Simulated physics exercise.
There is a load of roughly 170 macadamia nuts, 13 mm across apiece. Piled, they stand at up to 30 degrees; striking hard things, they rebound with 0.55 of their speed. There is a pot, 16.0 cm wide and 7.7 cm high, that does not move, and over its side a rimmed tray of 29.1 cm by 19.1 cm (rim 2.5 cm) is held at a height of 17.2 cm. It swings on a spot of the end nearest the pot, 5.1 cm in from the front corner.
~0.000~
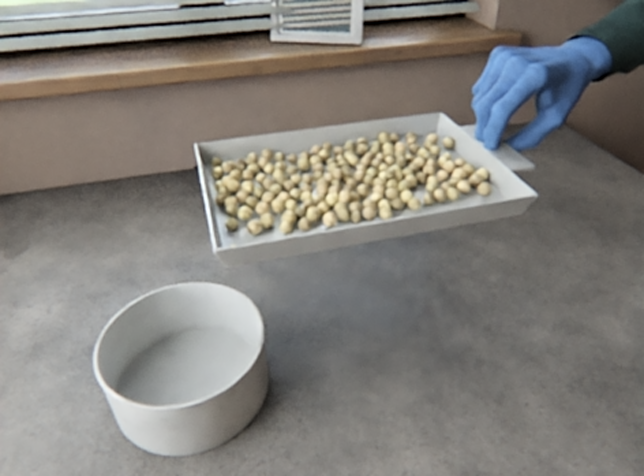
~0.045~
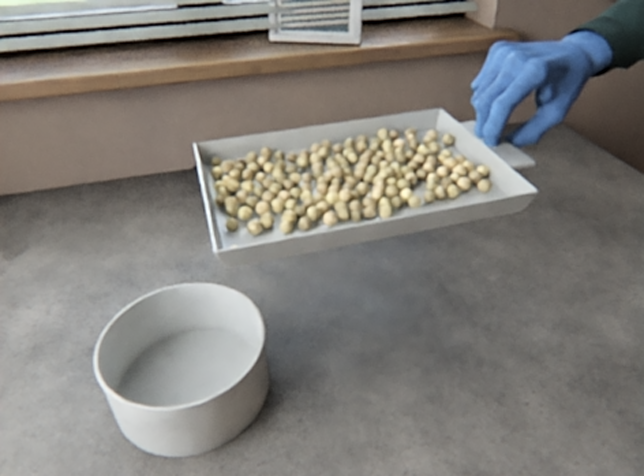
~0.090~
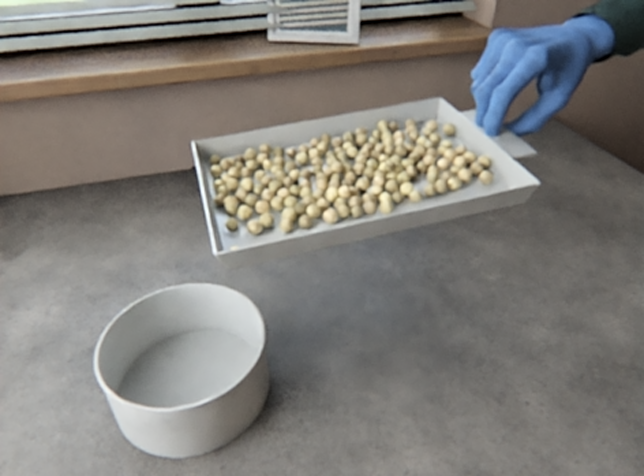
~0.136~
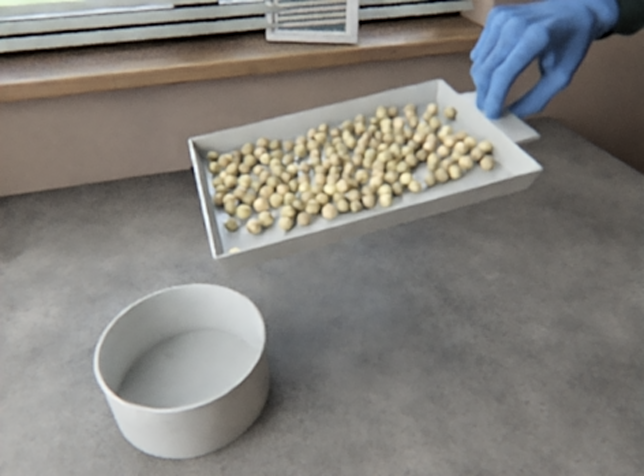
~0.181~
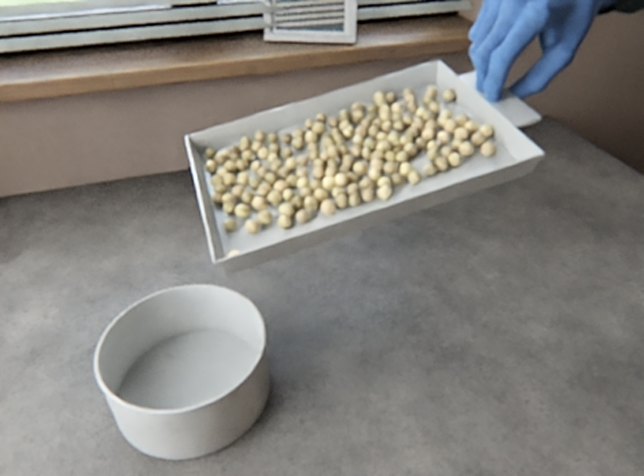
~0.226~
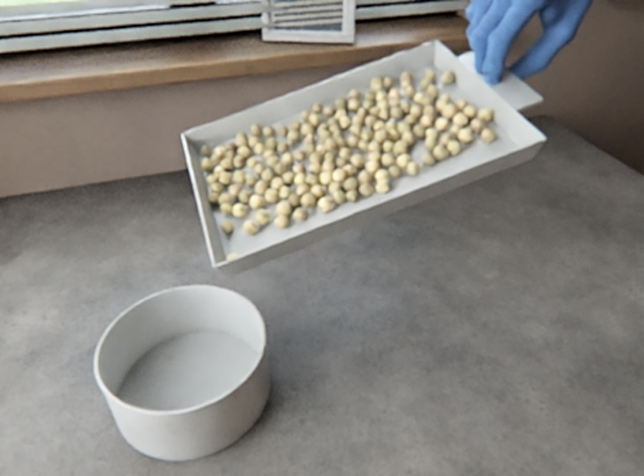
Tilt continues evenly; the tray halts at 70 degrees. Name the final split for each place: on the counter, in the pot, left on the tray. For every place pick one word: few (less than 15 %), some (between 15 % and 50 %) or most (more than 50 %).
Counter gets few, pot gets most, tray gets some.
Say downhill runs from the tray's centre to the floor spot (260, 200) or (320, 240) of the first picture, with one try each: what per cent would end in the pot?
Near 20 and 45 per cent, in that order.
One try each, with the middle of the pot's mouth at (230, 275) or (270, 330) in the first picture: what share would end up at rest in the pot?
That gives roughly 0 per cent and then 30 per cent.
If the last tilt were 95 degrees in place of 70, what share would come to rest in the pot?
I'd put it at close to 95 per cent.
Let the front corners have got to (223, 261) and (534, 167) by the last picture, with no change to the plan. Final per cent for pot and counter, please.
Pot: 50, counter: 30.
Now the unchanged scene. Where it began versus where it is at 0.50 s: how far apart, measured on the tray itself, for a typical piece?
Roughly 6 cm.
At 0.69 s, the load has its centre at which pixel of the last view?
Estimated centre of load: Around (236, 192).
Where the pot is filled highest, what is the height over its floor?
Some 3.0 cm up.
Then, at 0.50 s, tilt 43 degrees; the tray holds 100 %, the pot 0 %.
After 0.69 s, tilt 61 degrees; the tray holds 100 %, the pot 0 %.
After 0.99 s, tilt 70 degrees; the tray holds 55 %, the pot 30 %.
By 2.3 s all is still; counter 0 %, pot 70 %, tray 30 %.
